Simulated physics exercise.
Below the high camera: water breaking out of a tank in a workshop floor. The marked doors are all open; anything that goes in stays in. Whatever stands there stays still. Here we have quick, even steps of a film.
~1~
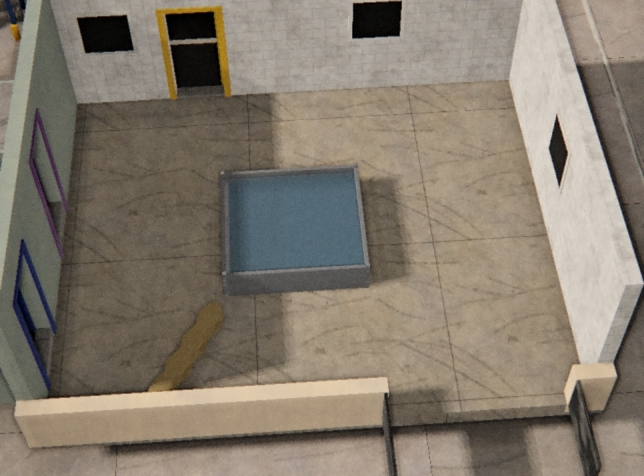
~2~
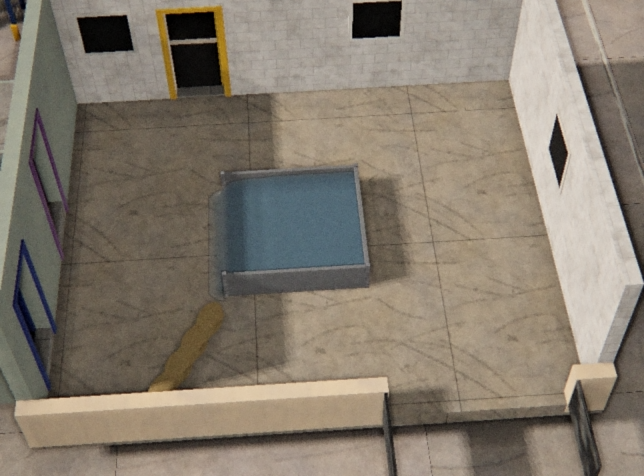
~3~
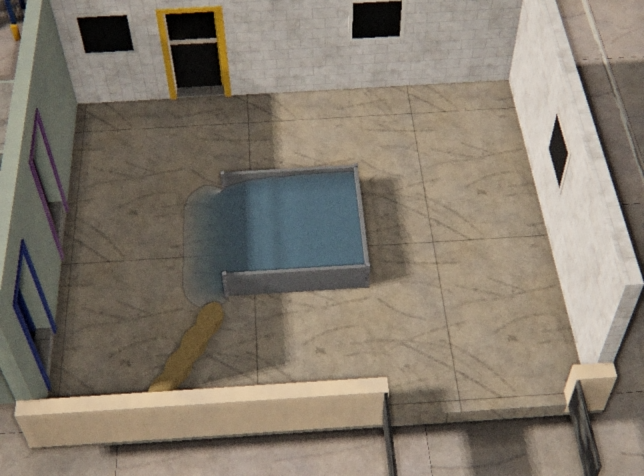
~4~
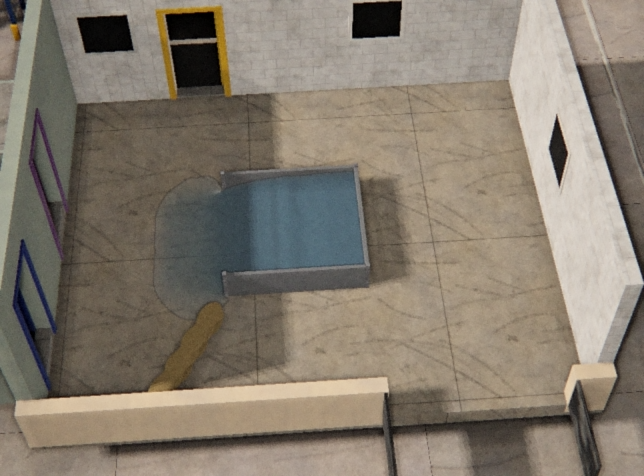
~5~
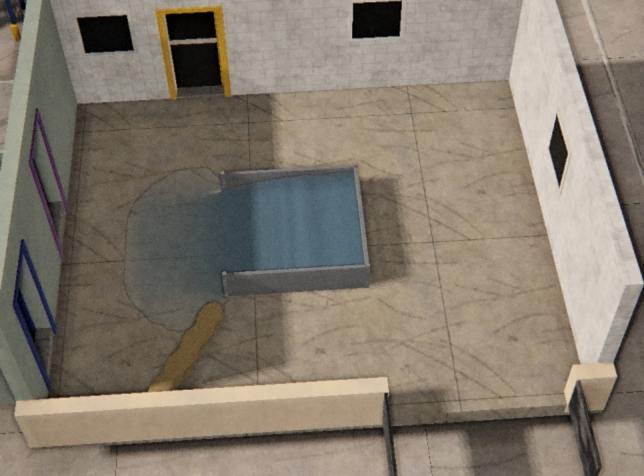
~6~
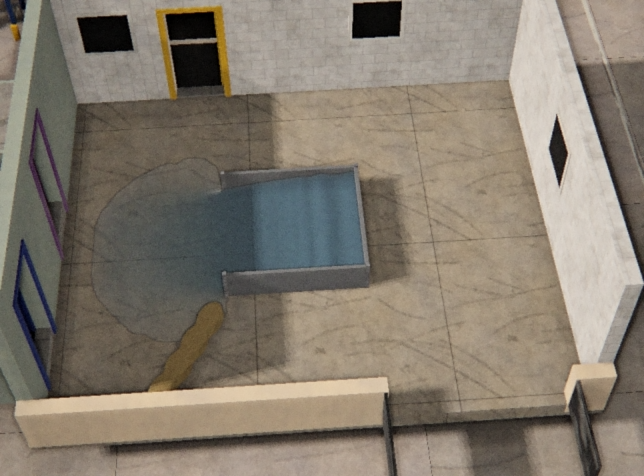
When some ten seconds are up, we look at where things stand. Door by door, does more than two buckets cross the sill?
Blue door: Up to two buckets. Purple door: Up to two buckets. Yellow door: Above two buckets.
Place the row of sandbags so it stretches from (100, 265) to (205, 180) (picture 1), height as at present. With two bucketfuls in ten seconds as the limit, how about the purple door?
Then the purple one stays within the limit.
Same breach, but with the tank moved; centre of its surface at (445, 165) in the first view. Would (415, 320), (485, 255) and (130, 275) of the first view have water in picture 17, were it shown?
Spared, spared, soaked.
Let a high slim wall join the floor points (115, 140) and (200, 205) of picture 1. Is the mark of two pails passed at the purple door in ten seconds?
Purple: Below the mark.
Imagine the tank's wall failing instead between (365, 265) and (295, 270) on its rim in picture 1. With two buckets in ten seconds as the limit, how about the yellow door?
As for the yellow door, it stays below the mark.
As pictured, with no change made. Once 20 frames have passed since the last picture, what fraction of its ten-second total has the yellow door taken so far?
It comes to around 0 percent of the ten-second total.
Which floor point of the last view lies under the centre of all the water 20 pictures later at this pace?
The water centres close to (155, 247).
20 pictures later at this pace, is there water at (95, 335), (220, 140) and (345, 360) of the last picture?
First spot submerged, second spot spared, third spot spared.
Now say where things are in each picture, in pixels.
The tank at (293, 221) is whole and still, in the first picture.
Water pours out at (227, 236) and has run to (219, 297), in the second picture.
The front is at (204, 304), out from the gap at (227, 238), in the third picture.
Water pours out at (227, 238) and has run to (178, 309), in the fourth picture.
The front is at (148, 310), out from the gap at (227, 239), in the fifth picture.
Water pours out at (227, 239) and has run to (100, 289), in the sixth picture.
A moment on, water covers 20 % of the floor; the blue door not reached, the purple door wet at the sill, nothing in, the yellow door not reached.
Next, water covers 25 % of the floor; the blue door wet at the sill, nothing in, the purple door wet at the sill, nothing in, the yellow door not reached.
Then, water covers 30 % of the floor; the blue door wet at the sill, nothing in, the purple door wet at the sill, nothing in, the yellow door wet at the sill, nothing in.
Later, water covers 50 % of the floor; the blue door wet at the sill, nothing in, the purple door wet at the sill, nothing in, the yellow door under two buckets in.
In the end, water covers 65 % of the floor; the blue door wet at the sill, nothing in, the purple door wet at the sill, nothing in, the yellow door over two buckets in.
